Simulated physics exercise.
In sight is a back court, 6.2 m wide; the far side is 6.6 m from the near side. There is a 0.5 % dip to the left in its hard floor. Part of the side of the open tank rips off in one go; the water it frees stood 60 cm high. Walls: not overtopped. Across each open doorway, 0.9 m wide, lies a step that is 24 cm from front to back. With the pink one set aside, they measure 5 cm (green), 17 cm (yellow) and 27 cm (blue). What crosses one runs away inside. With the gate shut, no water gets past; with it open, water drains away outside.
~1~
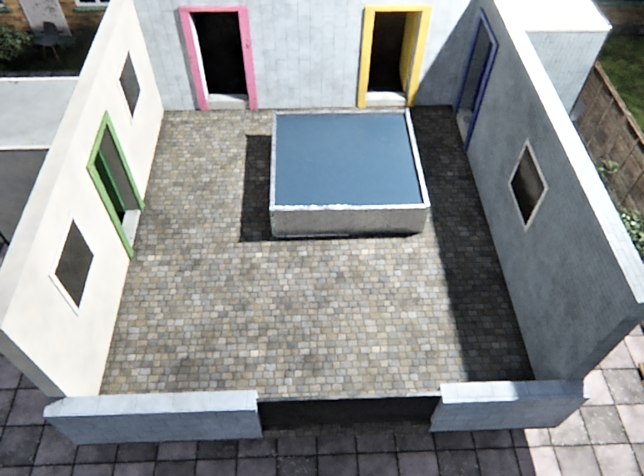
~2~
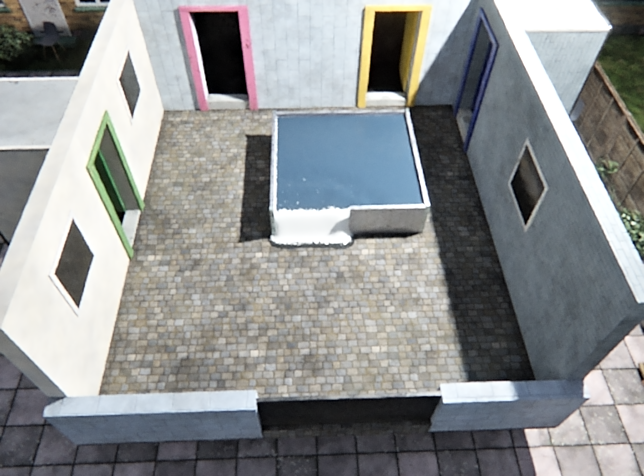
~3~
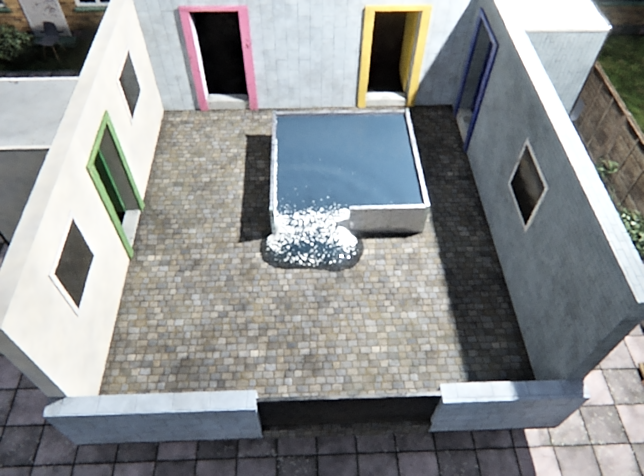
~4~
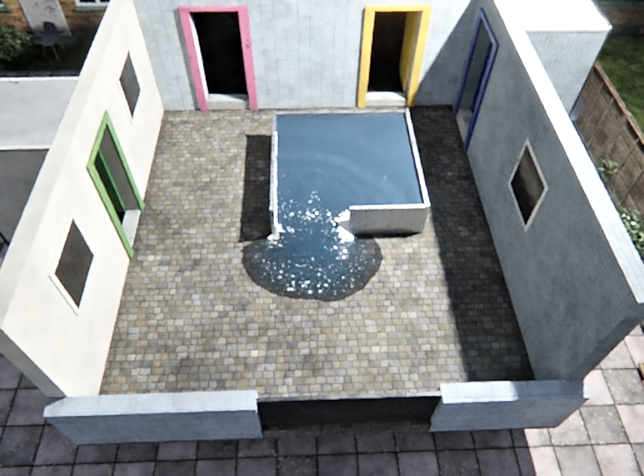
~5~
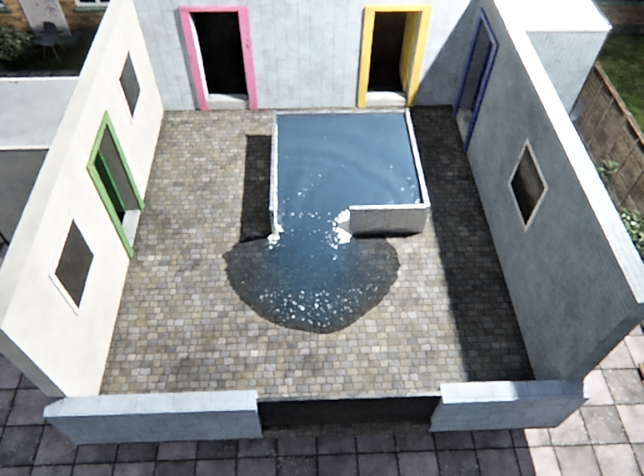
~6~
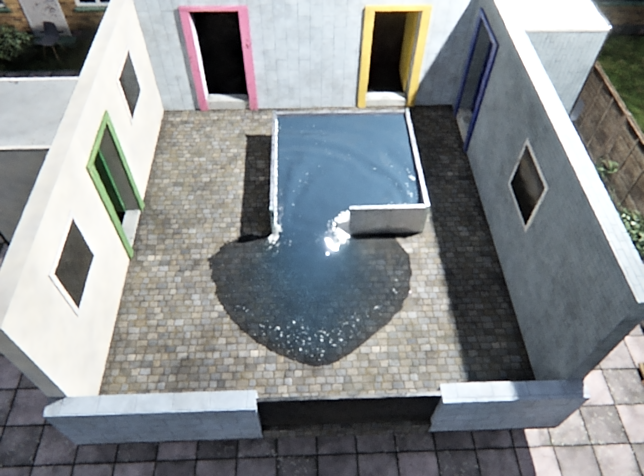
Water bursts through the left part of the near side of a raised open tank, first frothing white at the gap, then spreading across the paving towards the viewer in a widening, dark, rounded sheet flecked with foam. The walled court is seen from high above its near side, by a fixed camera. Pink and yellow doorways stand at the back, green left, blue right.
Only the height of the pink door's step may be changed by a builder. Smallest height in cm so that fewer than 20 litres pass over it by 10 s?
I would say 10 cm.
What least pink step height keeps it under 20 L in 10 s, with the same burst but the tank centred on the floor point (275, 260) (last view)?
Roughly 13.0 centimetres.
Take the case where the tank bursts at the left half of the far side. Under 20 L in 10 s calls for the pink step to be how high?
About 14.5 cm.
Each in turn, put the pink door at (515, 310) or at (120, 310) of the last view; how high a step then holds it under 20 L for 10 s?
In turn: About 9.0 cm, about 13.0 cm.
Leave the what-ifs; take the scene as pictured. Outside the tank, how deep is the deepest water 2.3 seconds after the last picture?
I'd put it near 38 cm.
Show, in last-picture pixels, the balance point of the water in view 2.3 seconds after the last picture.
The balance point sits at roughly (317, 254).
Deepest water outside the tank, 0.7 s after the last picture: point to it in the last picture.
Around (292, 245).
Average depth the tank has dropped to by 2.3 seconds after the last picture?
About 32 cm.
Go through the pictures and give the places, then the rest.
The first frame shows still water, 60 cm deep, in the open tank at (345, 159); the pink door at (223, 68) is dry.
In the second frame, water pours out at (312, 226) and has run 0.3 m, to (285, 245); about 5 cm deep outside, 60 cm at the back.
In the third frame, the gap is at (312, 227), the front 0.7 m out at (328, 267); the back of the open tank holds 60 cm.
In the fourth frame, the gap is at (312, 227), the front 1.3 m out at (311, 295); the back of the open tank holds 60 cm.
In the fifth frame, water pours out at (312, 227) and has run 1.9 m, to (324, 329); about 6 cm deep outside, 60 cm at the back.
In the sixth frame, the gap is at (312, 227), the front 2.4 m out at (304, 359); the back of the open tank holds 60 cm; 3.6 m in a straight line remain to the pink door at (223, 68).
Then, 0.7 s after the last picture water covers 30 % of the floor, deepest (34 cm) near (292, 245); it has not reached the pink door.
Then, 2.3 s after the last picture water covers 40 % of the floor, deepest (38 cm) near (107, 419); it has not reached the pink door.
Then, 9.3 s after the last picture water covers 100 % of the floor, deepest (16 cm) near (335, 132); 10 cm at the pink door, 0 litres in over its 21 cm step.
At the pink door as built, the water peaked near 15 cm, 6.5 s after the last picture.
With a step of 9 cm, 31 litres would have come in within the 10 s; with 12.5 cm, 4 litres. So under 20 litres takes about 10 cm.
